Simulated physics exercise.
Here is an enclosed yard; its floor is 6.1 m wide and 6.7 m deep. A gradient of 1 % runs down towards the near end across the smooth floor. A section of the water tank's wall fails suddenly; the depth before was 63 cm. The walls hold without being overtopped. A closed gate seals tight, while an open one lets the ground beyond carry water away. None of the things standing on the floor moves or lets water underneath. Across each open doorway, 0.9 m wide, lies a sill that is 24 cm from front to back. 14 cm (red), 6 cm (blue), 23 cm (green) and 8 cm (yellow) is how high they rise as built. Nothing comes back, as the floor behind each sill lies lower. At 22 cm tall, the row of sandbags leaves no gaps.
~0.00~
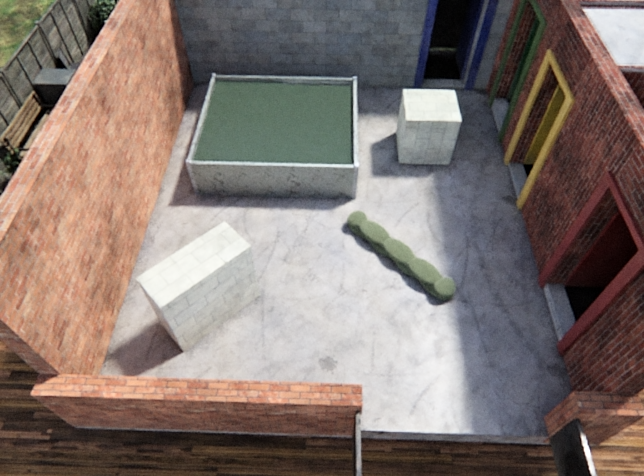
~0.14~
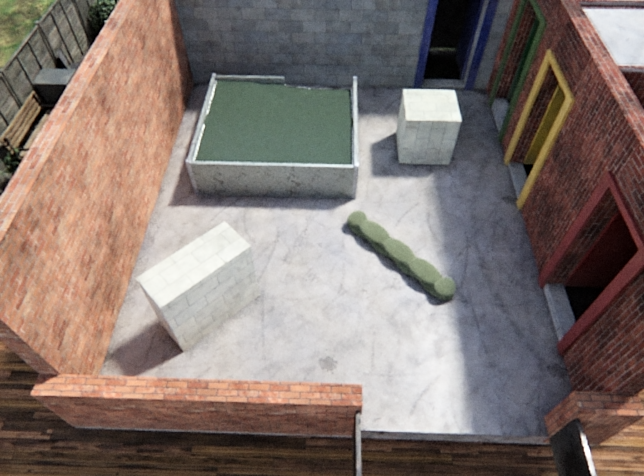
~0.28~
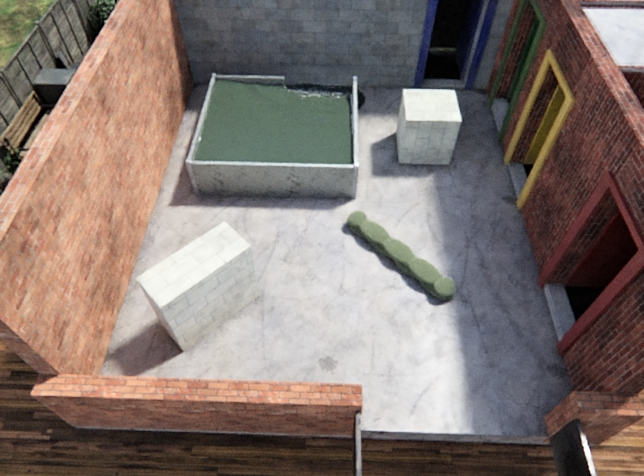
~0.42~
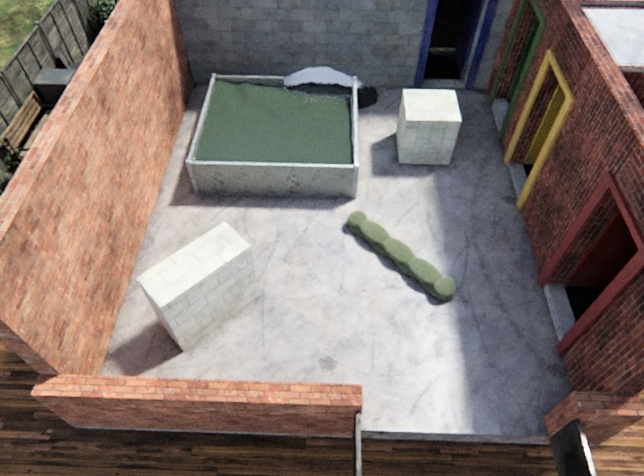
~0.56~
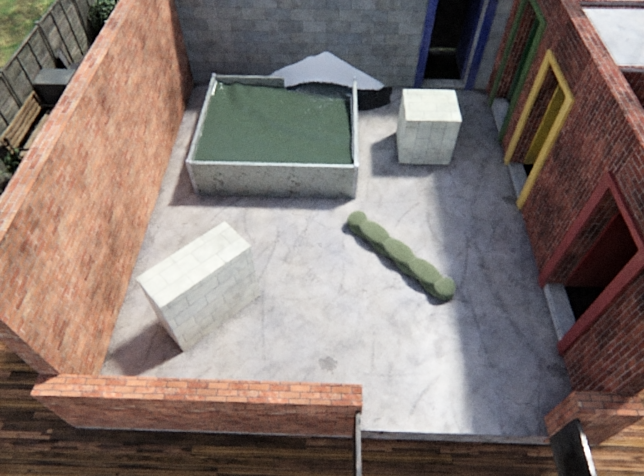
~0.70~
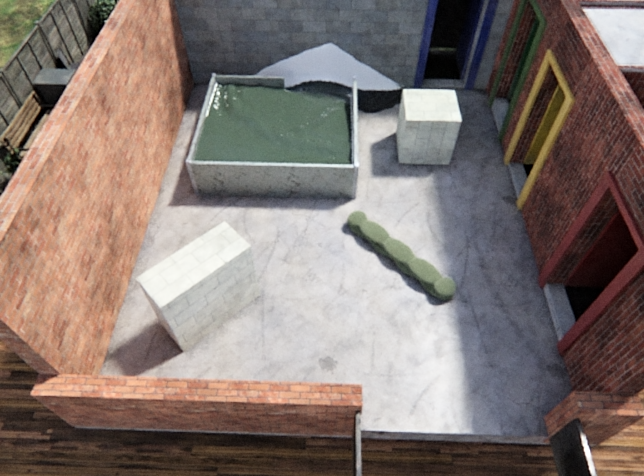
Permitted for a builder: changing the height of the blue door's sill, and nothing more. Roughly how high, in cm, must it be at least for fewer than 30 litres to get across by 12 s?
Roughly 11.5 cm is just enough.
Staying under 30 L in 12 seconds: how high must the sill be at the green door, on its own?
Green: Roughly 24 cm.
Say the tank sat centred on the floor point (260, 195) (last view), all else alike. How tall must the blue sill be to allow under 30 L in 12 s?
At least roughly 15 cm high.
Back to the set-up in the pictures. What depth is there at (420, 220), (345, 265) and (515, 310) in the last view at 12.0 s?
4, 6 and 10 cm, respectively.
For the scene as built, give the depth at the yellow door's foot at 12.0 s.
It comes to about 5.5 centimetres deep.
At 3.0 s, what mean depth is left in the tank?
About 36 cm.
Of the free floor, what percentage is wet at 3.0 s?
35 %.
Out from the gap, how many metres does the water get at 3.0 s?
Front distance: Approx. 5.2 m.
After 1.4 s water covers 15 % of the floor, deepest (53 cm) near (332, 92); 7 cm at the blue door, 0 litres in over its 6 cm sill.
After 3.0 s water covers 35 % of the floor, deepest (36 cm) near (195, 84); 8 cm at the blue door, 4 litres in over its 6 cm sill.
After 12.0 s water covers 95 % of the floor, deepest (14 cm) near (92, 401); 7 cm at the blue door, 100 litres in over its 6 cm sill.
At the blue door as built, the water arrived by 1.0 s and peaked near 11 cm at 4.2 s.
With a sill of 10.5 cm, 39 litres would have come in within the 12 s; with 12.5 cm, 23 litres. So under 30 litres takes about 11.5 cm.
